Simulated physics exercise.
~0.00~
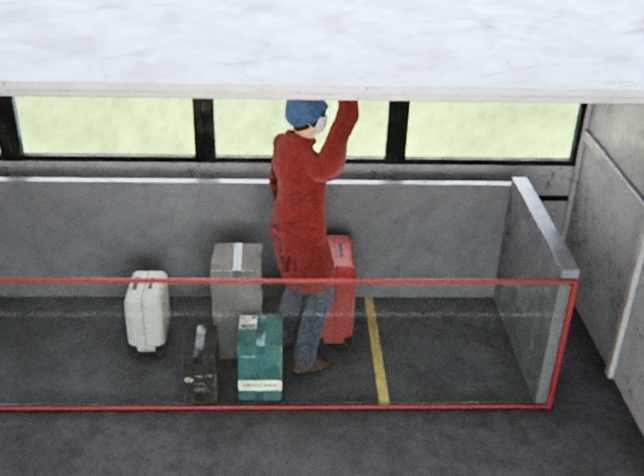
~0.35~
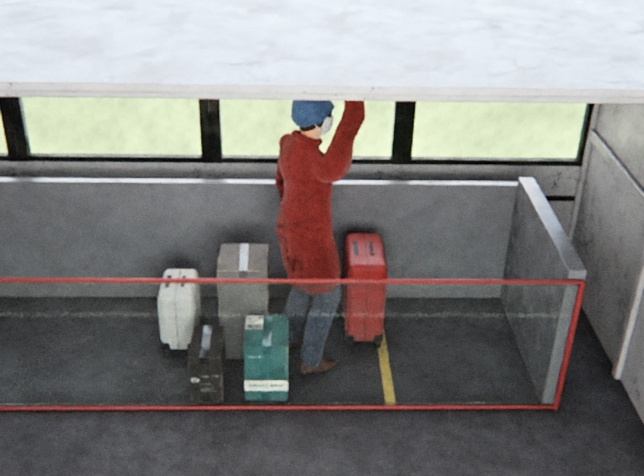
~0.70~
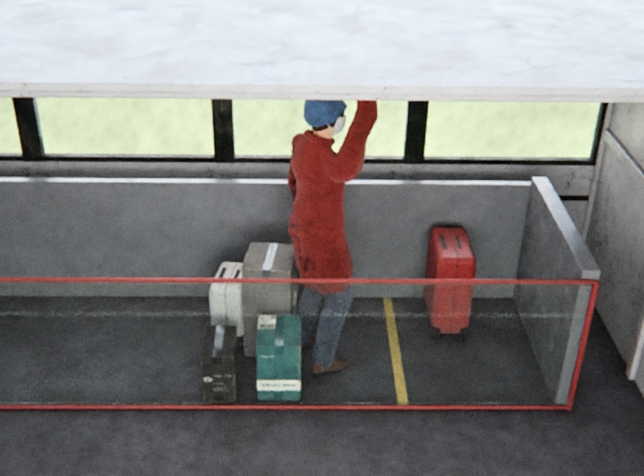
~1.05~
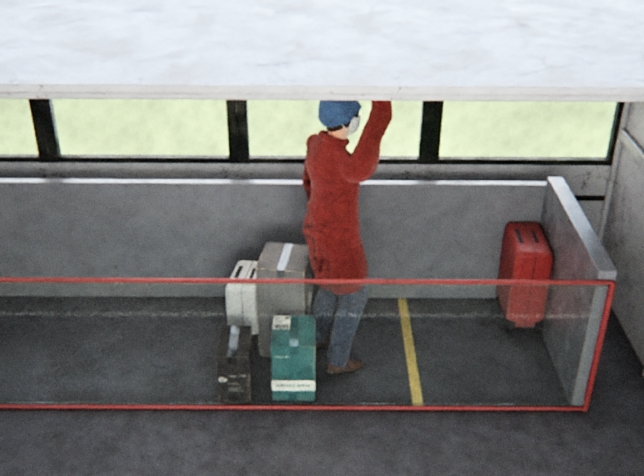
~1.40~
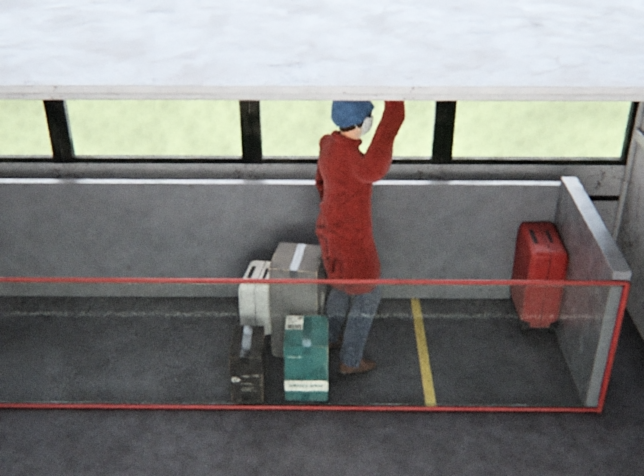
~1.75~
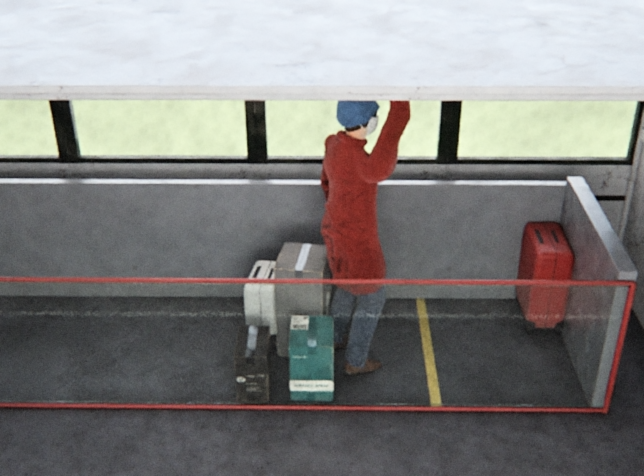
In the standing bay of a bus, a passenger in a red coat and blue cap grips the rail overhead, with luggage standing loose nearby. The big red case rolls out from behind the passenger to the right, while the small white case starts rolling the same way. The red case crosses the yellow line as the white one closes in on the grey tall bag, which shifts slightly right. The red case then slows near the right-hand wall. It ends upright past the line, while the white case, grey bag, black carton and teal pack stand short of it.
